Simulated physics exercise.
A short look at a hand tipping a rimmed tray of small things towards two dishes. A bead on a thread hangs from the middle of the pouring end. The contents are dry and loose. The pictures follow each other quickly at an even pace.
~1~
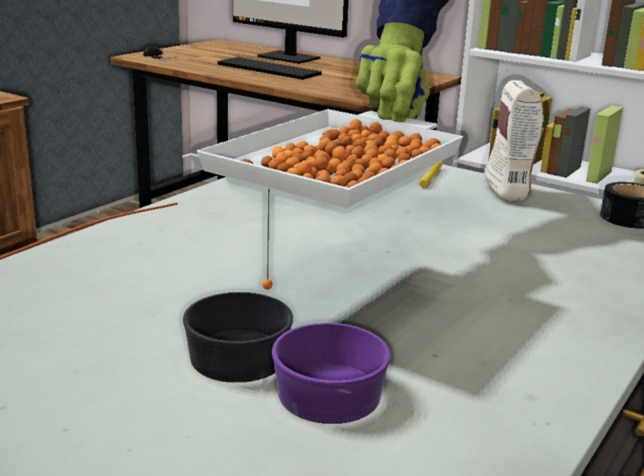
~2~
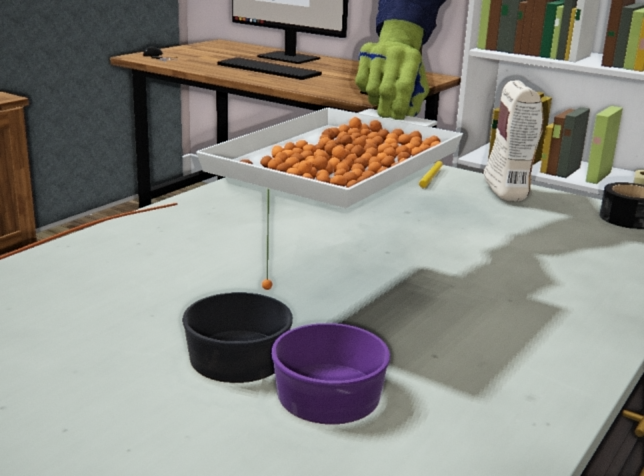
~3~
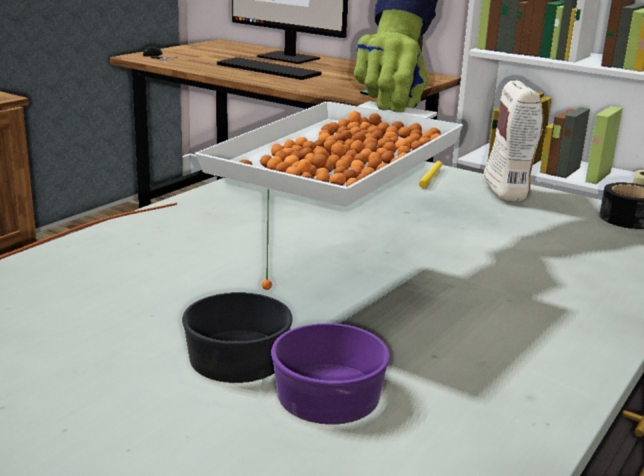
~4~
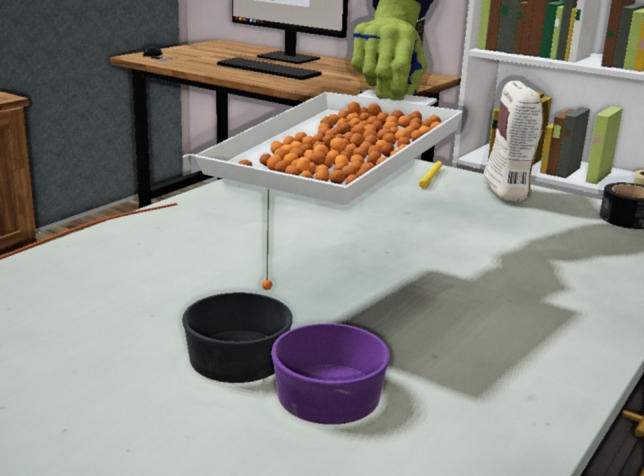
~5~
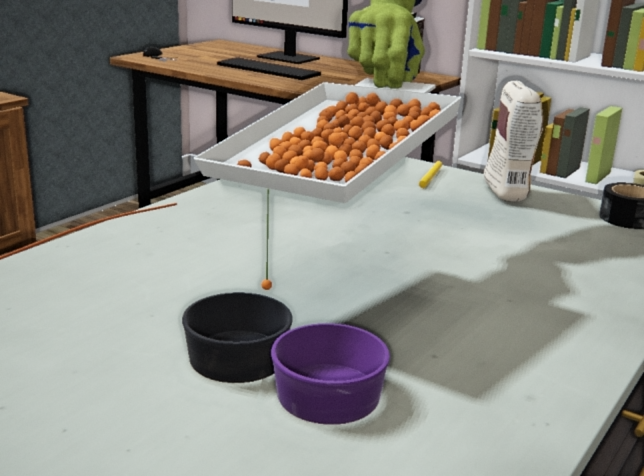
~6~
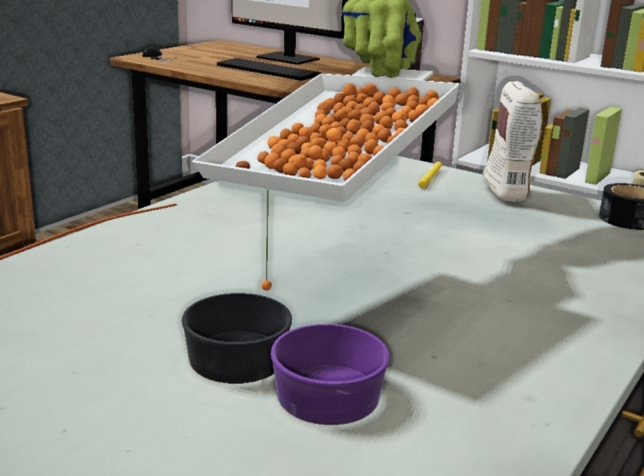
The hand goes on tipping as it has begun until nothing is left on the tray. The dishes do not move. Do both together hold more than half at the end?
The two hold under half of the load.
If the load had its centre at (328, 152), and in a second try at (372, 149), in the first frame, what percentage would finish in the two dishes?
Near 30 % and 30 %.
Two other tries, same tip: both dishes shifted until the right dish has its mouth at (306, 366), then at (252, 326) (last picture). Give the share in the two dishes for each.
About 50 and 70 per cent.
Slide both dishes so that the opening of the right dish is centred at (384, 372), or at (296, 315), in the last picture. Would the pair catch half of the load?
First below a half, then under half.
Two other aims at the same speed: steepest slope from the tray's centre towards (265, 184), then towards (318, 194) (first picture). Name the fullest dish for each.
First the left dish, then right.
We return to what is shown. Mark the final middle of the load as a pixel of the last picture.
Near (194, 349).
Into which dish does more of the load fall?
It is the dish on the left.
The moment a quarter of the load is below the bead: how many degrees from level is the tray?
Roughly 110°.
Soon after the last picture, tray tipped steeply; nearly all on the tray; a stray few outside both.
A little later, tray tipped past a quarter turn; nearly all on the tray; a stray few outside both.
Later still, tray tipped past a quarter turn; a stray few in the right dish; about a third in the left dish; about two thirds outside both.
At rest, tray tipped past a quarter turn; a stray few in the right dish; about a third in the left dish; about two thirds outside both.
